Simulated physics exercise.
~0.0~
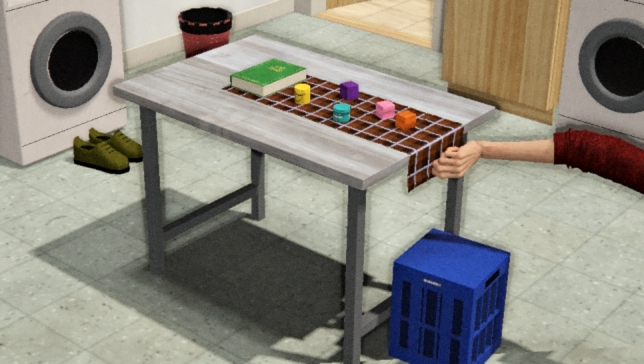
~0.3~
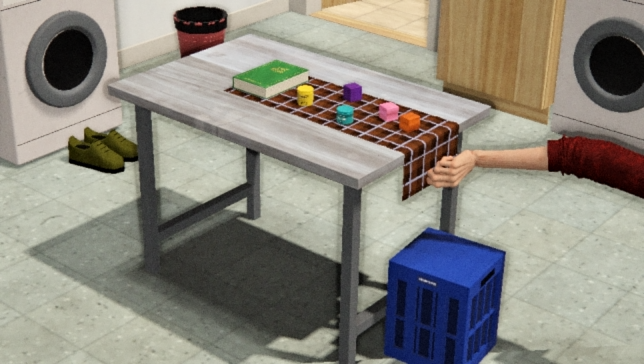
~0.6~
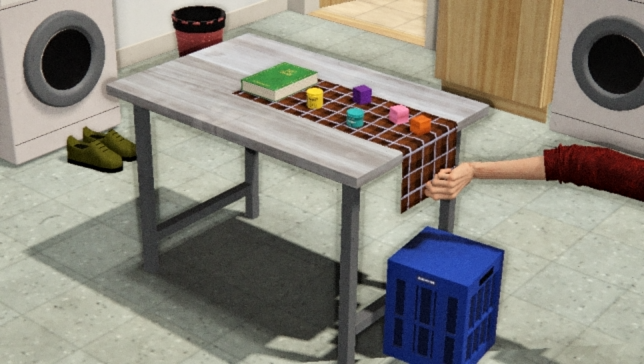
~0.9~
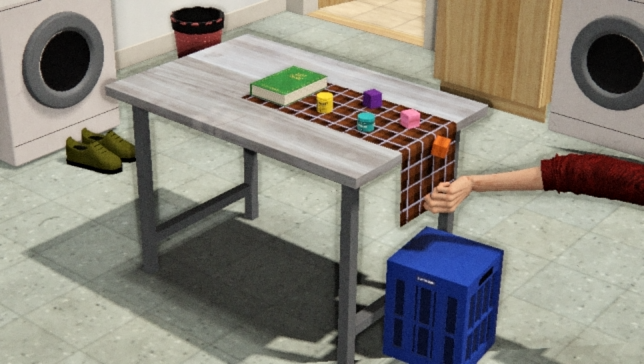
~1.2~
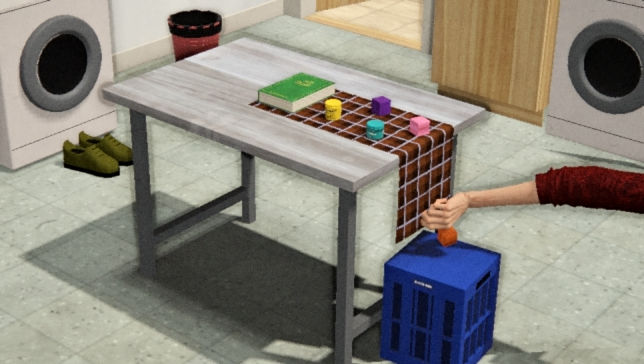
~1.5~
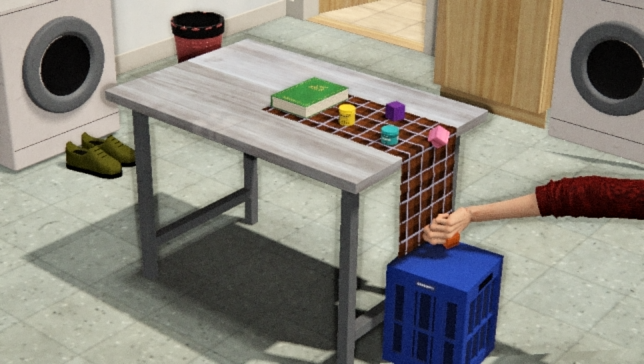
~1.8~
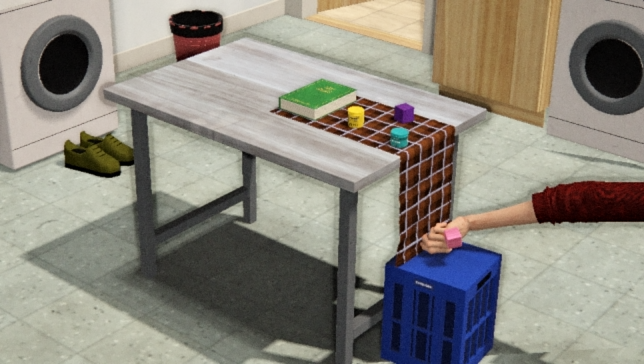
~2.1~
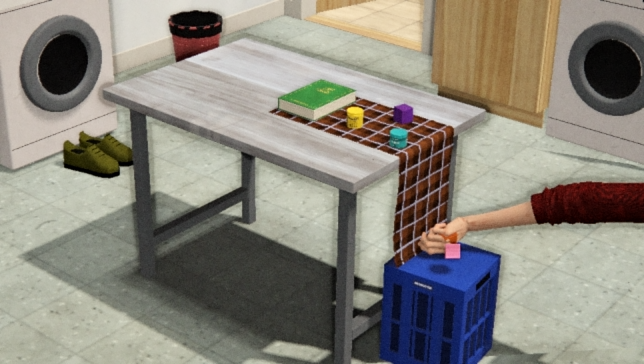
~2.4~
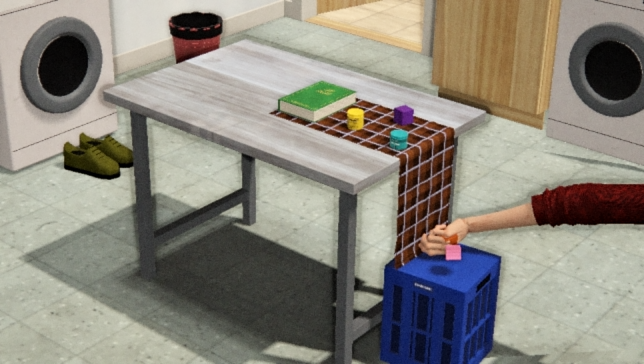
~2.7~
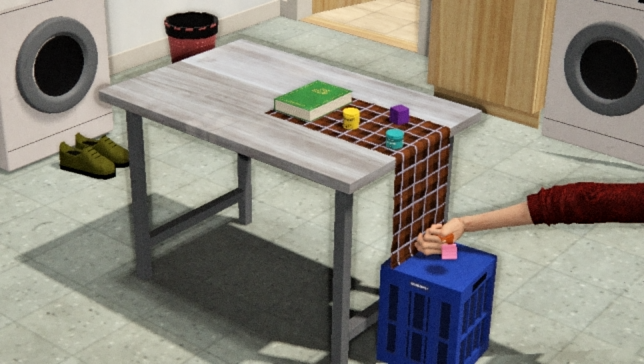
A hand in a red sleeve pulled a brown checked tablecloth down over the table's right end, carrying a book and small colourful things along, until the orange and then pink cubes fell and the hem rested on the blue crate, still held.
